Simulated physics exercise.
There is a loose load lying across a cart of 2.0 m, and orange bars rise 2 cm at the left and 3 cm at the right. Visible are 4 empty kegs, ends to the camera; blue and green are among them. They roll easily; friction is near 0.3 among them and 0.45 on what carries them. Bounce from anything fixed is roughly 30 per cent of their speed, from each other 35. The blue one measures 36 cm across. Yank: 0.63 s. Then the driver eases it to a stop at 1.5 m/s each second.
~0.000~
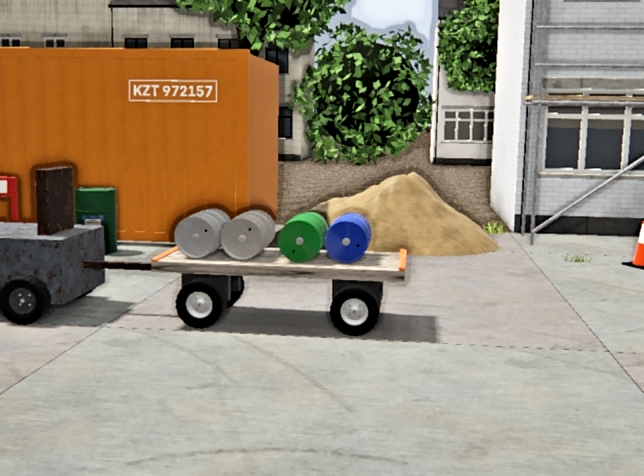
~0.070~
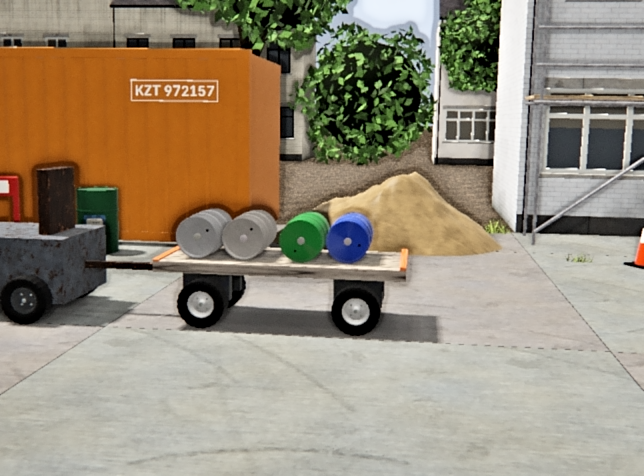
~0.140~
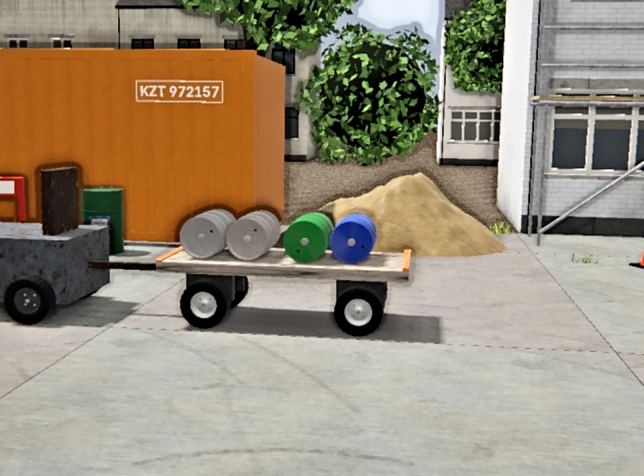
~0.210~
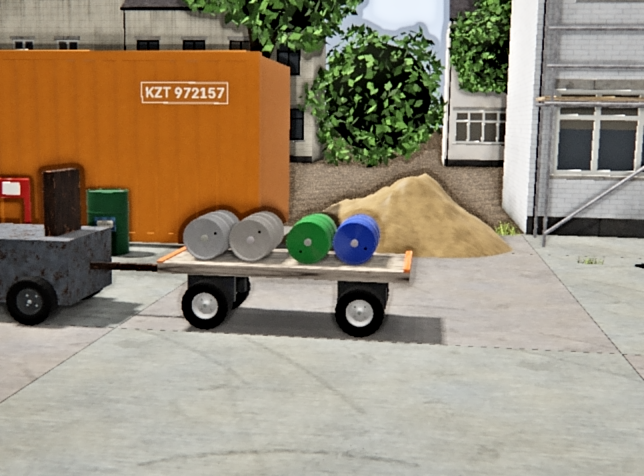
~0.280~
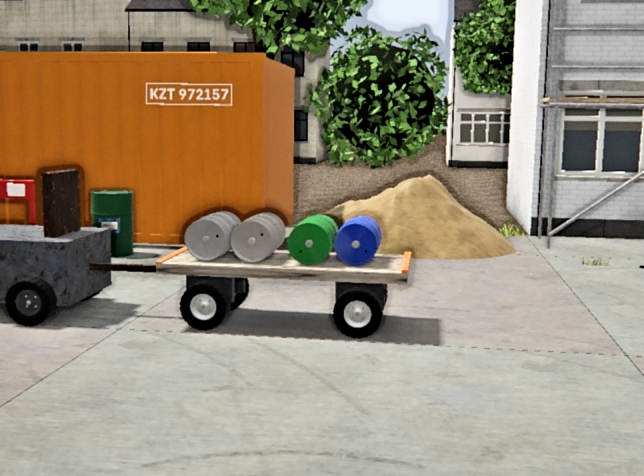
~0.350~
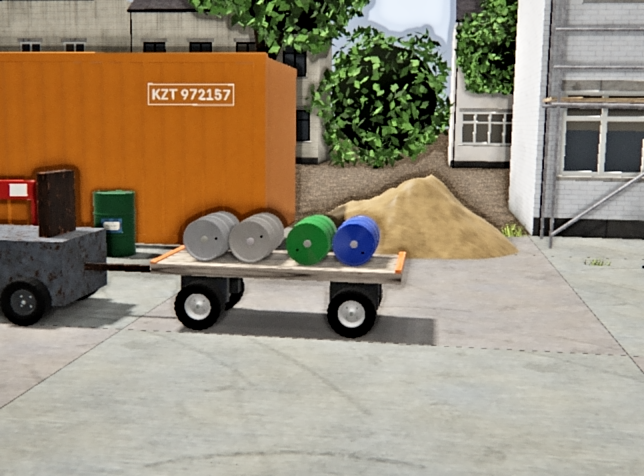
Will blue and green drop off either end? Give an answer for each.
Blue: Falls off; green: Stays put.
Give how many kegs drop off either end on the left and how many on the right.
Left side: 0; right side: 1.
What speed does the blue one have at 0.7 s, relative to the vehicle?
It's travelling at about 0.8 m/s.
Then, 0.7 s in, blue is on the deck, 5 cm from the right bar, rolling right along the cart; green is on the deck, 45 cm from the right bar, rolling right along the cart; 0 of 4 are off.
Then, 1.0 s in, blue is over the right bar and falling; green is on the deck, 20 cm from the right bar, rolling right along the cart; 1 of 4 is off.
In the end (6.4 s), blue is over the right bar and down; green is on the deck, 85 cm from the left bar; 1 of 4 is off.
